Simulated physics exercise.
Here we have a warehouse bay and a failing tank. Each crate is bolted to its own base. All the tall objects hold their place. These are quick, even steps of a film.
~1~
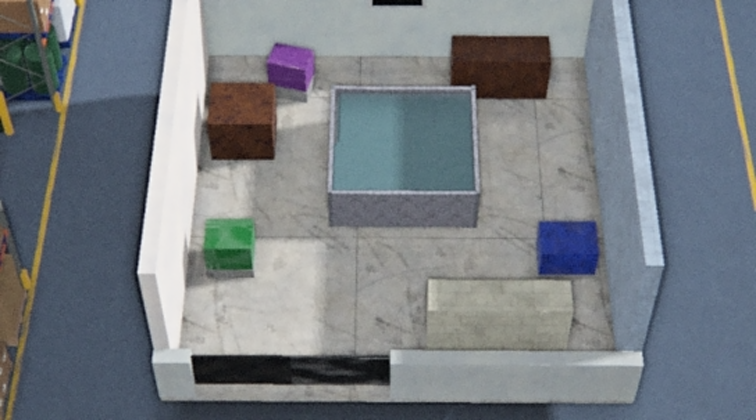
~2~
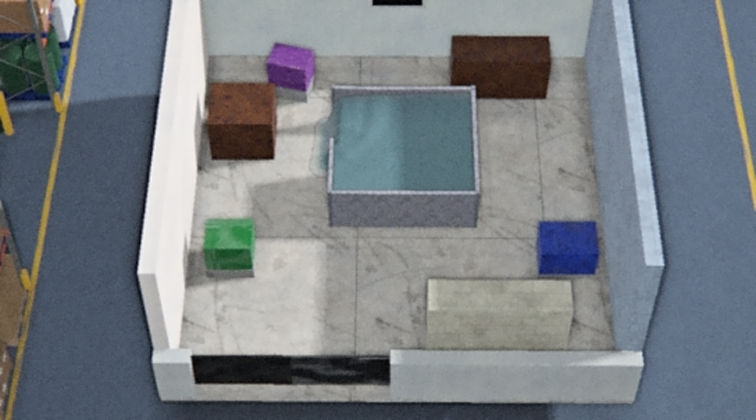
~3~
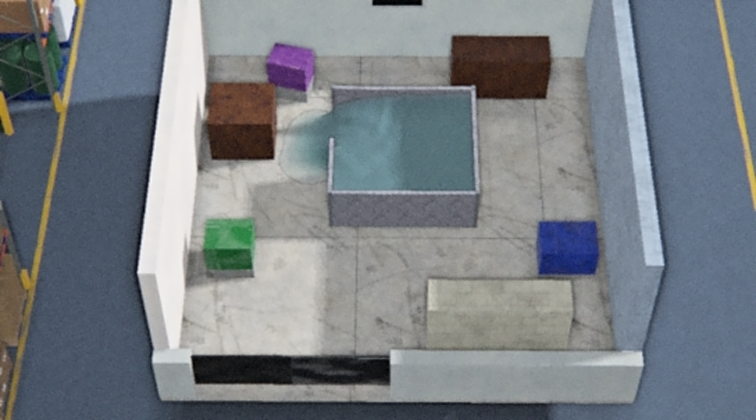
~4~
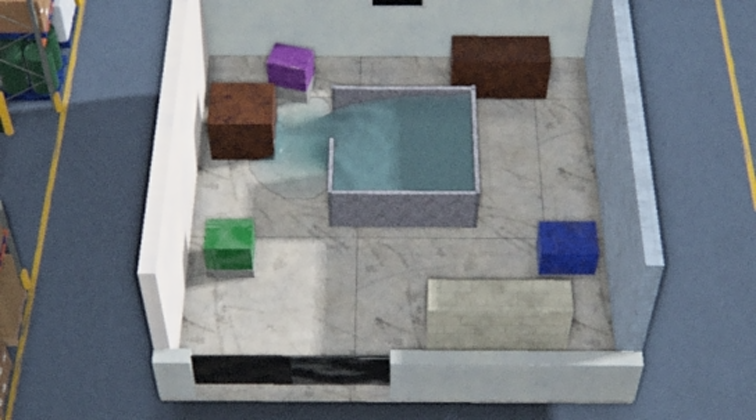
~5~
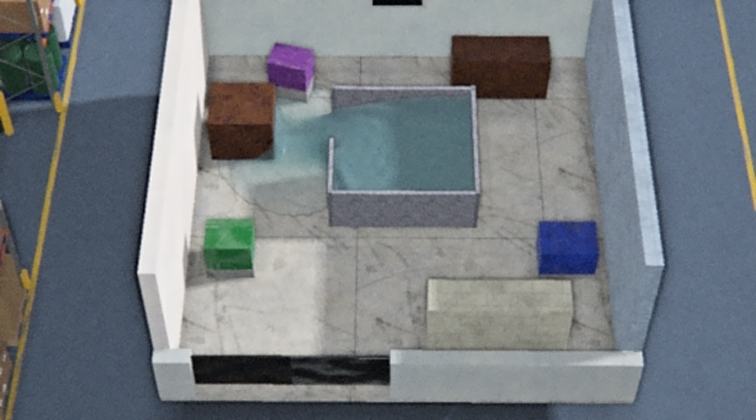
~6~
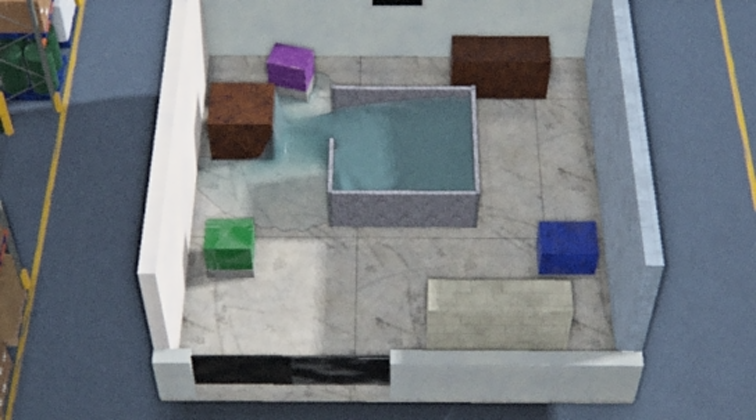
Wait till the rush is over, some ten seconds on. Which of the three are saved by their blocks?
The purple crate is soaked; the green crate is soaked; the blue crate is soaked.
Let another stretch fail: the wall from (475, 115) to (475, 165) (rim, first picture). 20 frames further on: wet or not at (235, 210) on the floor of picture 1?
At that place: Free of water.
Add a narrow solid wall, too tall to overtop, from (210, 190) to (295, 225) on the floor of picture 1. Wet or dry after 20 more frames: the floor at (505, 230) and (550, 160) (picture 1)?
In turn: No water, free of water.
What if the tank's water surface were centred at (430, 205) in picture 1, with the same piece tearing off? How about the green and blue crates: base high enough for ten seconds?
In short: The green crate takes water, the blue crate gets wet.
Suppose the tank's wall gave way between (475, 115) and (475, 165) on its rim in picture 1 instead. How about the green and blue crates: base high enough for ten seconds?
My reading: The green crate keeps dry; the blue crate ends up wet.
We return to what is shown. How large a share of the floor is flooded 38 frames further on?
About 90 per cent.
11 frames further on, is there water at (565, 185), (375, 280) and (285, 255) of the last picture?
In turn: Not flooded, no water, covered.
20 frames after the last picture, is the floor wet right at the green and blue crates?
One by one: Green: Touched; blue: Still dry.
A moment on, water covers 20 % of the floor; the purple crate water round its plinth, the green crate water round its plinth, the blue crate not reached.
Next, water covers 40 % of the floor; the purple crate water round its plinth, the green crate water round its plinth, the blue crate not reached.
Then, water covers 55 % of the floor; the purple crate water round its plinth, the green crate water round its plinth, the blue crate not reached.
Later, water covers 90 % of the floor; the purple crate water round its plinth, the green crate water round its plinth, the blue crate water round its plinth.
In the end, water covers 100 % of the floor; the purple crate was topped, the green crate was topped, the blue crate was topped.
